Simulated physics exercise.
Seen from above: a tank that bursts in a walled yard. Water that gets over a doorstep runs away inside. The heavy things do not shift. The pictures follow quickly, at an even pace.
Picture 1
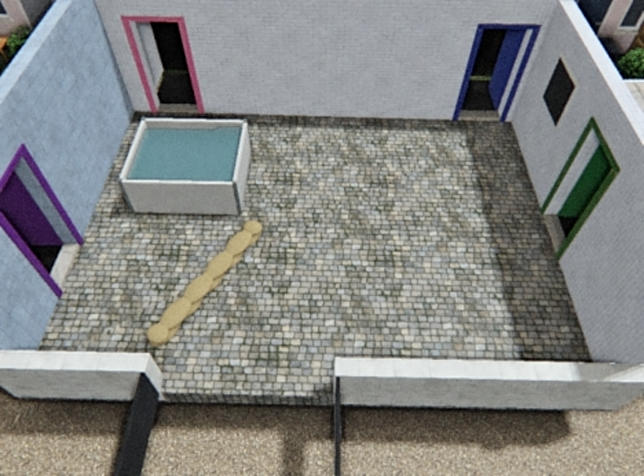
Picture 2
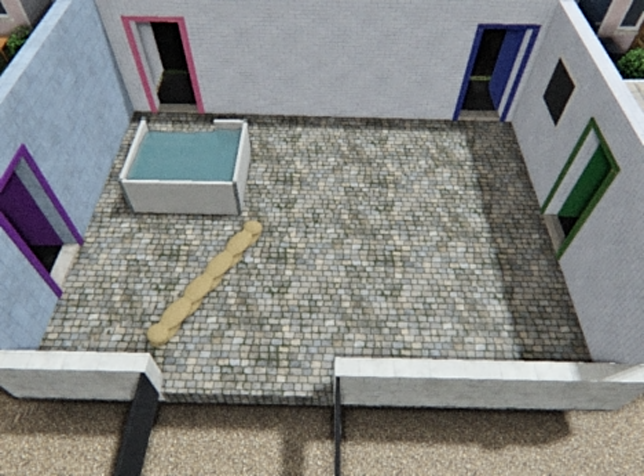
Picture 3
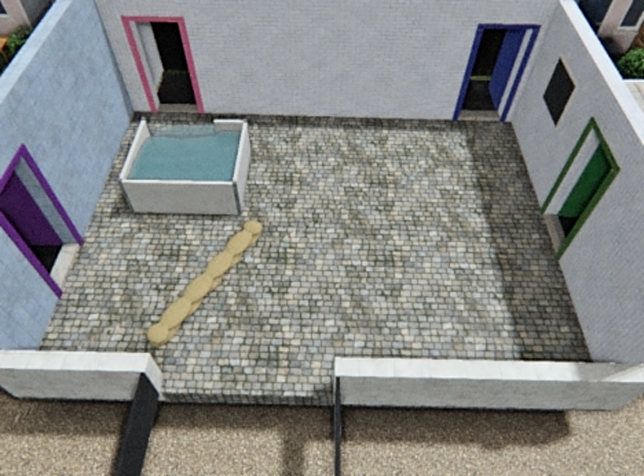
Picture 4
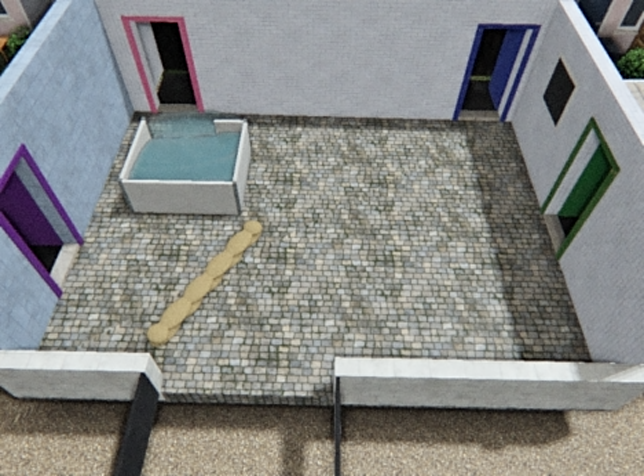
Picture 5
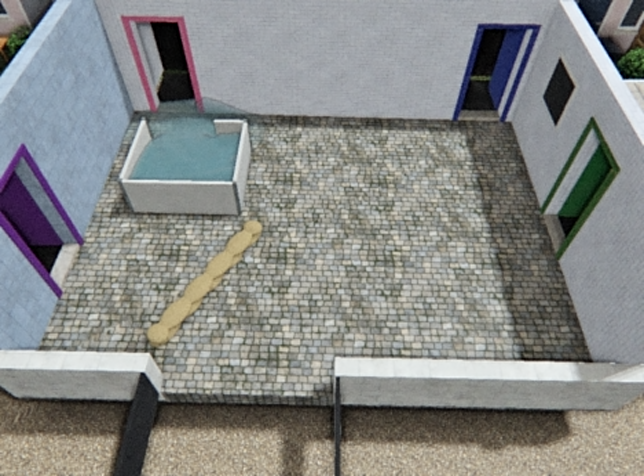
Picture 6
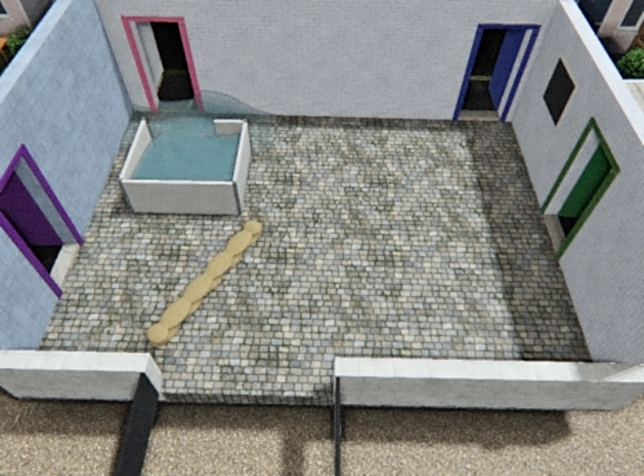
Water poured out through a gap in the far side of a white-walled tank in a paved yard, then spread along the back wall beside the pink-framed doorway and toward the right.
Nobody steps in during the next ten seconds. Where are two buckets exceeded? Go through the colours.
In the end: The blue door holds within the limit; the green door holds within the limit; the pink door floods; the purple door holds within the limit.
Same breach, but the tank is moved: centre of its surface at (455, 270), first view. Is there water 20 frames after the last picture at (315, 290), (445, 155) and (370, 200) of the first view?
In turn: Dry, awash, awash.
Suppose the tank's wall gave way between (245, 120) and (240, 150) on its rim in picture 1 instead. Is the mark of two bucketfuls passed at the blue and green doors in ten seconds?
One by one: Blue door goes over; green door floods.
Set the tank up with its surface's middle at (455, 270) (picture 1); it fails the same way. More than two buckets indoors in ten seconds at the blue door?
In short: The blue door lets more in.
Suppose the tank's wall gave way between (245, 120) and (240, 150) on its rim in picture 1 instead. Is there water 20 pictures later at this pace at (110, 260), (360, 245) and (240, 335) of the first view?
As listed: Dry, flooded, no water.
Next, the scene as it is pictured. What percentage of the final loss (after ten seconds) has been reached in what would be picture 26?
Some 75 per cent.
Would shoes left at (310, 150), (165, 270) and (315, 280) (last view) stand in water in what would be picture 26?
As listed: Awash, not flooded, dry.
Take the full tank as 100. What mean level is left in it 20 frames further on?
About 24 per cent.
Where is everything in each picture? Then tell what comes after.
In the first frame, the water tank at (187, 153) is whole and still.
In the second frame, the front is at a hidden place, out from the gap on the water tank's far side.
In the third frame, the front is at a hidden place, out from the gap on the water tank's far side.
In the fourth frame, water pours out on the water tank's far side and has run to (228, 114).
In the fifth frame, water pours out on the water tank's far side and has run to (255, 115).
In the sixth frame, the front is at (272, 115), out from the gap on the water tank's far side.
A moment on, water covers 10 % of the floor; the blue door not reached, the green door not reached, the pink door far over two buckets in, the purple door not reached.
Next, water covers 20 % of the floor; the blue door not reached, the green door not reached, the pink door far over two buckets in, the purple door not reached.
Then, water covers 45 % of the floor; the blue door wet at the sill, nothing in, the green door not reached, the pink door far over two buckets in, the purple door wet at the sill, nothing in.
Later, water covers 55 % of the floor; the blue door wet at the sill, nothing in, the green door under two buckets in, the pink door far over two buckets in, the purple door wet at the sill, nothing in.
In the end, water covers 60 % of the floor; the blue door wet at the sill, nothing in, the green door under two buckets in, the pink door far over two buckets in, the purple door wet at the sill, nothing in.
